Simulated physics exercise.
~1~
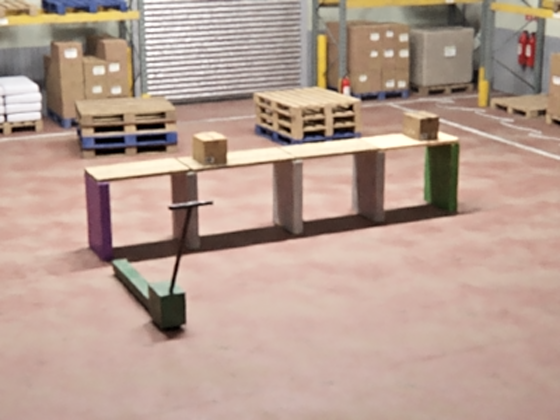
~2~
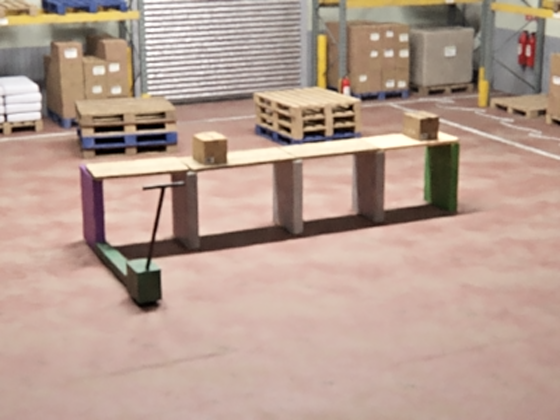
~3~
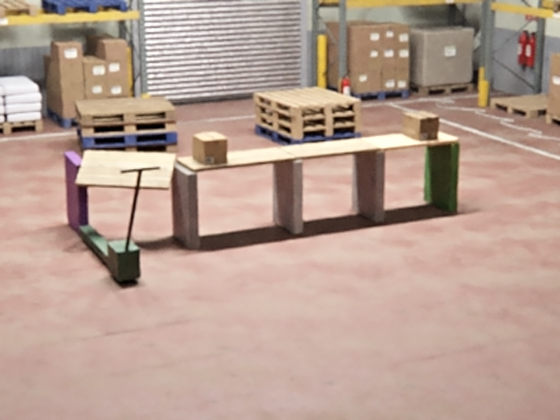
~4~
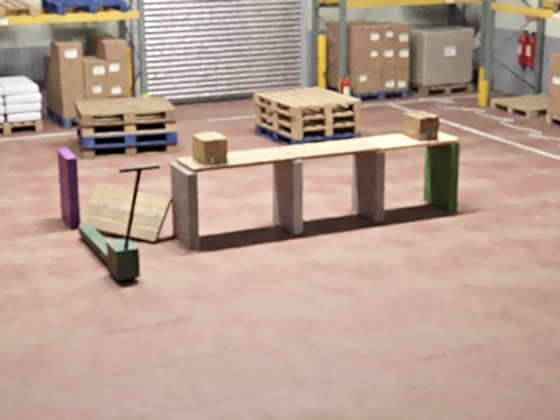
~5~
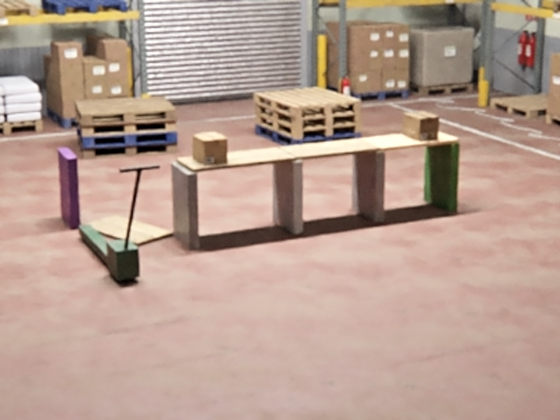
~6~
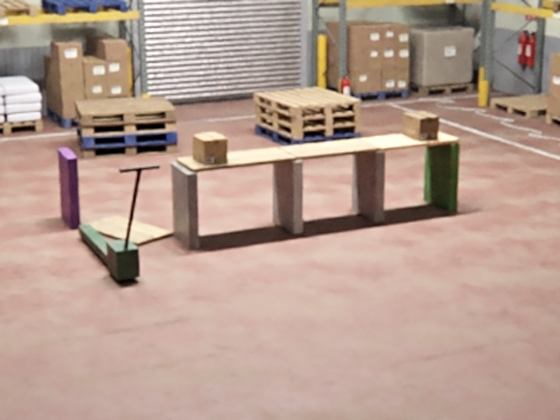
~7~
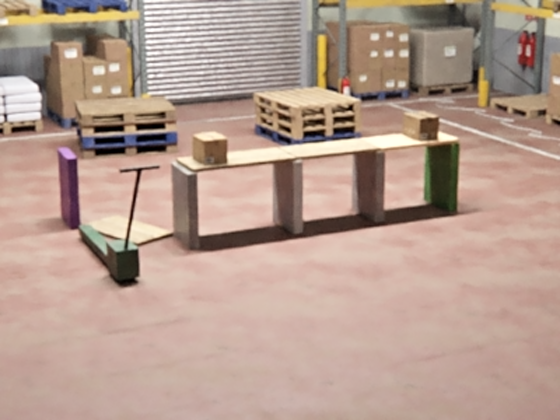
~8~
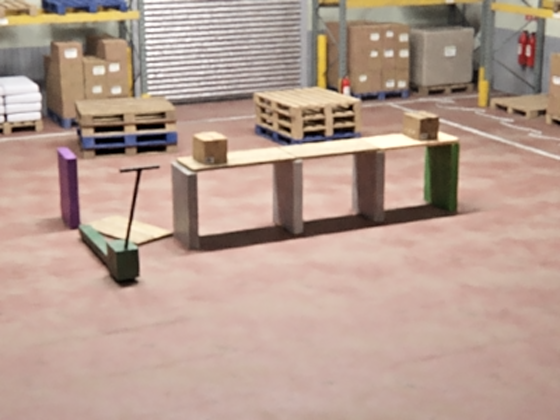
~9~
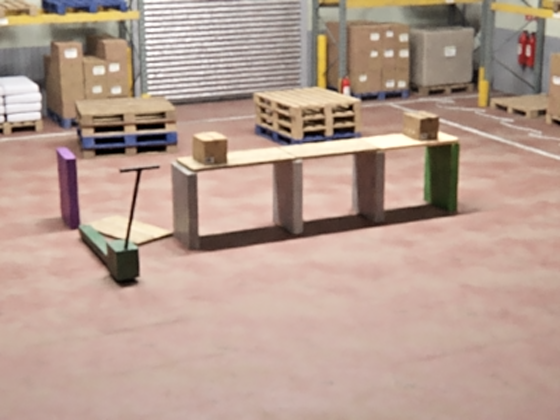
Long plank-topped run of upright slabs in a warehouse losing its left board as a green jack shoves the purple end support away.
